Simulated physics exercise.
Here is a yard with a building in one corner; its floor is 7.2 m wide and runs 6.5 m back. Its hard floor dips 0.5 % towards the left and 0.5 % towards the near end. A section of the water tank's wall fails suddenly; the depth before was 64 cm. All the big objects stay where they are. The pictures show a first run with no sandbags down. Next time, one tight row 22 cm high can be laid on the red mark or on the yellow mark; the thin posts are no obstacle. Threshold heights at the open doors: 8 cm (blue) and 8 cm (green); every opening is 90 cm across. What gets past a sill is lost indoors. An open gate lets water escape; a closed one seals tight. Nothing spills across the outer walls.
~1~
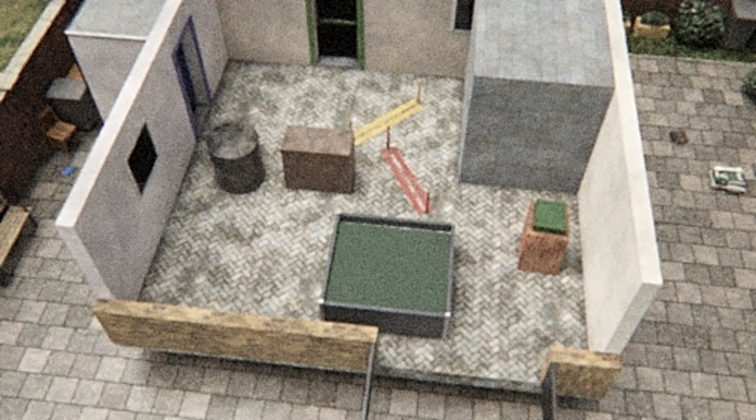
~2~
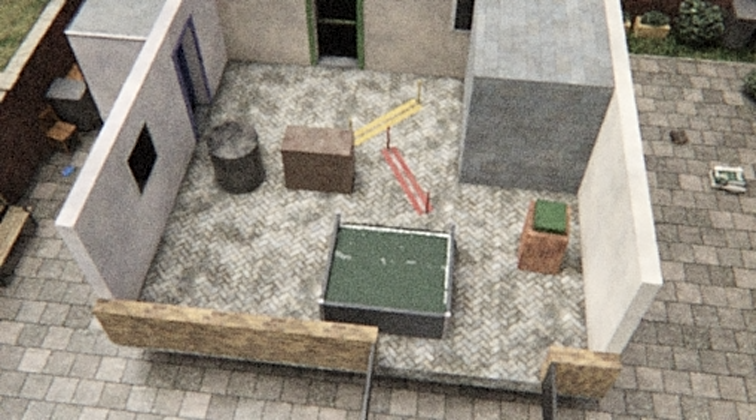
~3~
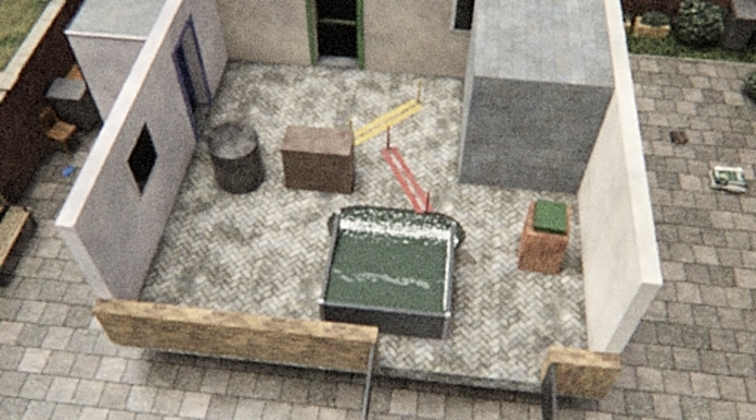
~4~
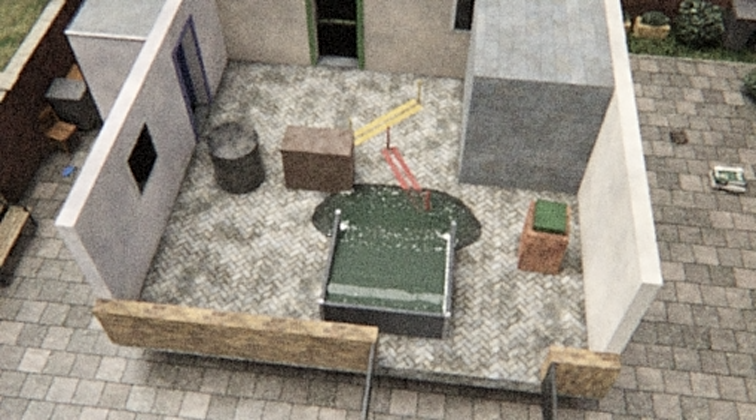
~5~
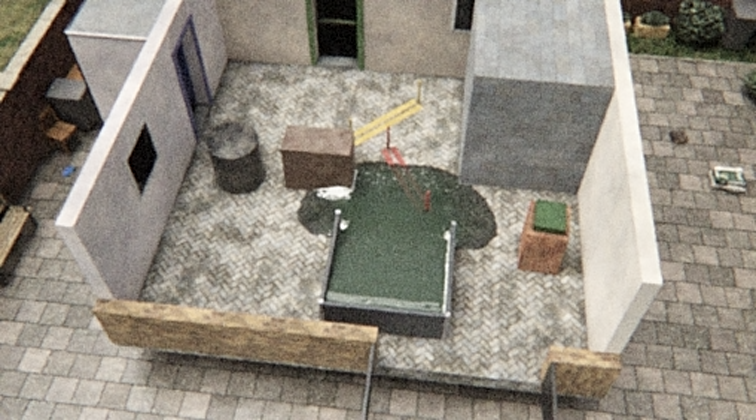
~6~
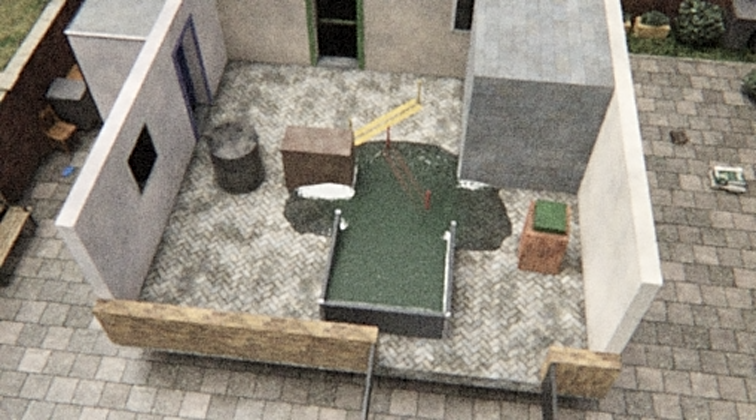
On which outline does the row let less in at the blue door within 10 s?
Lay them on the red one.
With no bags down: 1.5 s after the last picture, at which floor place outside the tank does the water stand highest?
Near (437, 85).
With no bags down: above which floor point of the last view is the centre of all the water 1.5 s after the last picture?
Near (401, 187).
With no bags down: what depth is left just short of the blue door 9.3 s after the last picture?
Roughly 8.0 cm deep.
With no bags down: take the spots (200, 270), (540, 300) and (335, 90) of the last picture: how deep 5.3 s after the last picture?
Roughly 2, 1 and 6 cm, in turn.
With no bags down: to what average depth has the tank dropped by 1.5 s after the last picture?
Some 17 cm.
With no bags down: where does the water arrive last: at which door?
Last comes the blue one.
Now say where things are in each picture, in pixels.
The first frame shows the water tank at (390, 264) is whole and still, 64 cm deep.
In the second frame, the front is at a hidden place, 1.0 m from the gap on the water tank's far side; 0.5 m2 of floor is under water; 64 cm left at the back of the water tank.
In the third frame, the front is at a hidden place, 1.2 m from the gap on the water tank's far side; 1.4 m2 of floor is under water; 64 cm left at the back of the water tank.
In the fourth frame, the front is at a hidden place, 1.5 m from the gap on the water tank's far side; 2.9 m2 of floor is under water; 60 cm left at the back of the water tank.
In the fifth frame, the front is at (359, 167), 1.9 m from the gap on the water tank's far side; 4.3 m2 of floor is under water; 54 cm left at the back of the water tank.
In the sixth frame, water pours out on the water tank's far side and has run 2.4 m, to (385, 143); typically 7 cm deep outside, 54 cm at the water tank's back.
Then, 0.7 s after the last picture water covers 35 % of the floor and is deepest (24 cm) near (467, 189) in the run without bags; in at the blue door, 0 L with no bags, 0 L with the row on red, 0 L on yellow.
Then, 1.5 s after the last picture water covers 45 % of the floor and is deepest (39 cm) near (437, 85) in the run without bags; in at the blue door, 0 L with no bags, 0 L with the row on red, 0 L on yellow.
Then, 2.8 s after the last picture water covers 60 % of the floor and is deepest (23 cm) near (434, 116) in the run without bags; in at the blue door, 0 L with no bags, 0 L with the row on red, 0 L on yellow.
Then, 5.3 s after the last picture water covers 85 % of the floor and is deepest (16 cm) near (221, 80) in the run without bags; in at the blue door, 19 L with no bags, 1 L with the row on red, 31 L on yellow.
Then, 9.3 s after the last picture water covers 100 % of the floor and is deepest (12 cm) near (292, 311) in the run without bags; in at the blue door, 47 L with no bags, 2 L with the row on red, 50 L on yellow.
